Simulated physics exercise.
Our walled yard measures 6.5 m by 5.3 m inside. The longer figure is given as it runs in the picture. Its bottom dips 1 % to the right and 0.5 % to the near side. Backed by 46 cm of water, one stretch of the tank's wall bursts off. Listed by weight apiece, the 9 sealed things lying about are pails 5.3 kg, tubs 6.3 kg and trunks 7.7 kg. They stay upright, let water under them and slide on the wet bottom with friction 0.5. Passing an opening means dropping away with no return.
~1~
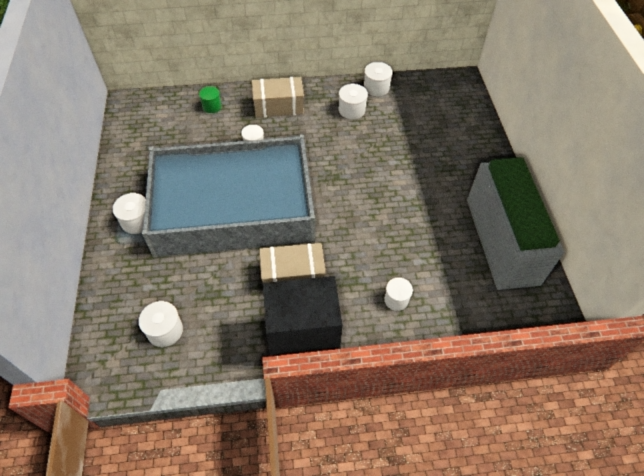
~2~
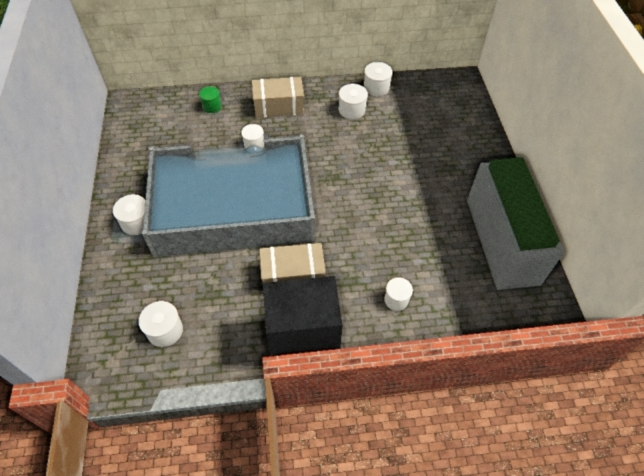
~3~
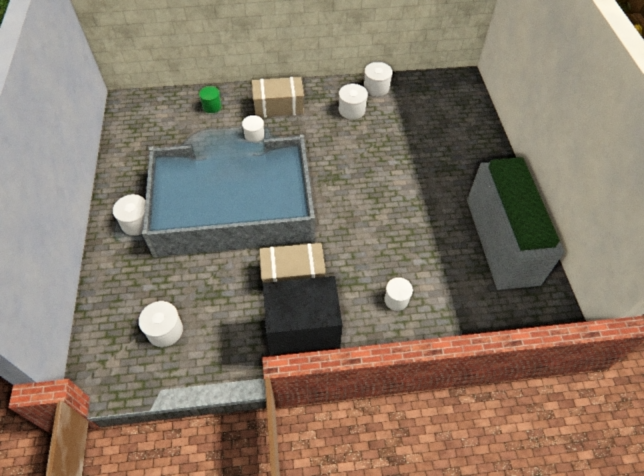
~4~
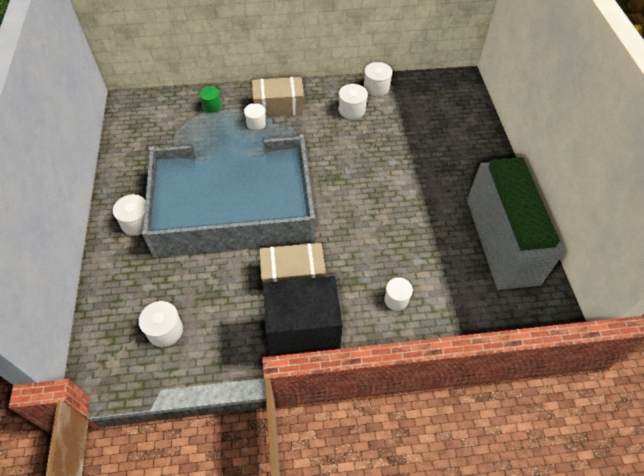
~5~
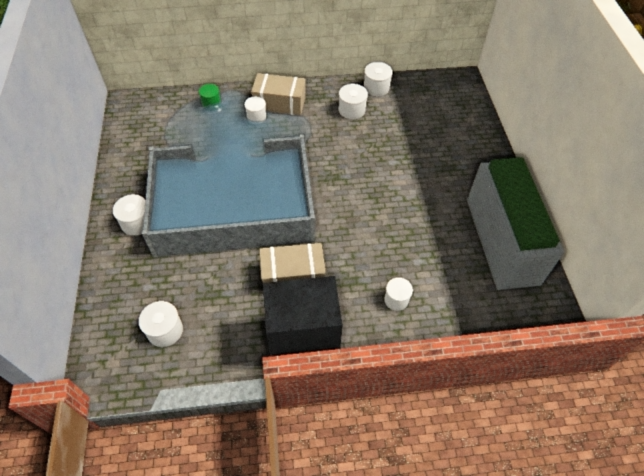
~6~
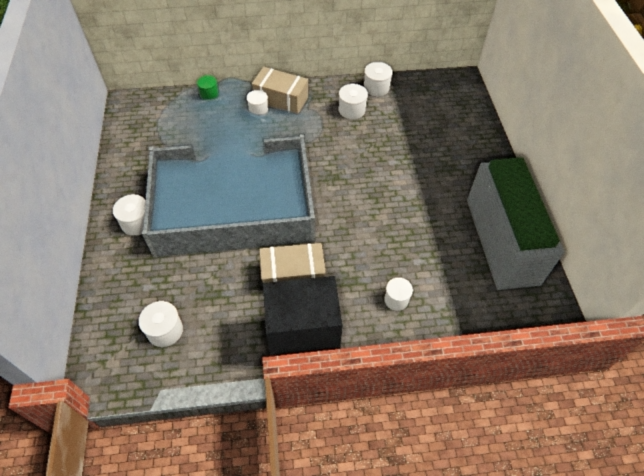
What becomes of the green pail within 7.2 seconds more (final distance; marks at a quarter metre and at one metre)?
I'd say the green pail makes a long trip.
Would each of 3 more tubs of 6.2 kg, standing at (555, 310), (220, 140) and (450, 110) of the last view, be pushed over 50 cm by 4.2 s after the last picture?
From first to last: Does not reach it, surpasses it, surpasses it.
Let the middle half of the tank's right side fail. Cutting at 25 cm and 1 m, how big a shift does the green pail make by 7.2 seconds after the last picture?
The answer: The green pail stays more or less still.
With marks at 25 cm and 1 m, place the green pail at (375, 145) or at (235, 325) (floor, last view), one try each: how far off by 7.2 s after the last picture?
Results, in order: Essentially stationary, then essentially stationary.
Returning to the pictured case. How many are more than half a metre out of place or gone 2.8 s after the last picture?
My count gives 5.
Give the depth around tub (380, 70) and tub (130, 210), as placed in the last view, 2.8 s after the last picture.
Close to 4 and 4 centimetres.
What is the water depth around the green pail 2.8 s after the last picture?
Around 6 cm.
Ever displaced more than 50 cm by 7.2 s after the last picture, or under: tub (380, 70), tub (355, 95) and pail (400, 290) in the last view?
First one went too far, second one went too far, third one stayed inside.
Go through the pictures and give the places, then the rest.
The first picture shows the green pail at (209, 93) rests on the ground; 3.0 m2 under water; 0 of 9 have shifted.
The second picture shows the green pail at (209, 93), on the bottom; water covers 3.4 m2; 0 of 9 have shifted.
The third picture shows the green pail at (209, 93), on the bottom; 3.9 m2 under water; 1 of 9 have shifted.
The fourth picture shows the green pail at (209, 93), on the bottom; water covers 4.7 m2; 1 of 9 have shifted.
The fifth picture shows the green pail at (209, 91) rests on the ground, 6 cm from its start; 5.4 m2 under water; 3 of 9 have shifted.
The sixth picture shows the green pail at (207, 82), on the bottom, 28 cm from its start; water covers 6.0 m2; 3 of 9 have shifted.
Then, 0.9 s after the last picture the green pail is near (173, 77), 0.6 m from its start, afloat; 0 of 9 are out; 3 afloat.
Then, 2.8 s after the last picture the green pail is near (125, 200), 2.4 m from its start, aground; 0 of 9 are out; 0 afloat.
Then, 4.8 s after the last picture the green pail is near (92, 326), 4.2 m from its start, aground; 0 of 9 are out; 3 afloat.
Then, 7.2 s after the last picture the green pail is near (169, 396), 4.9 m from its start, aground; 1 of 9 are out; 3 afloat.
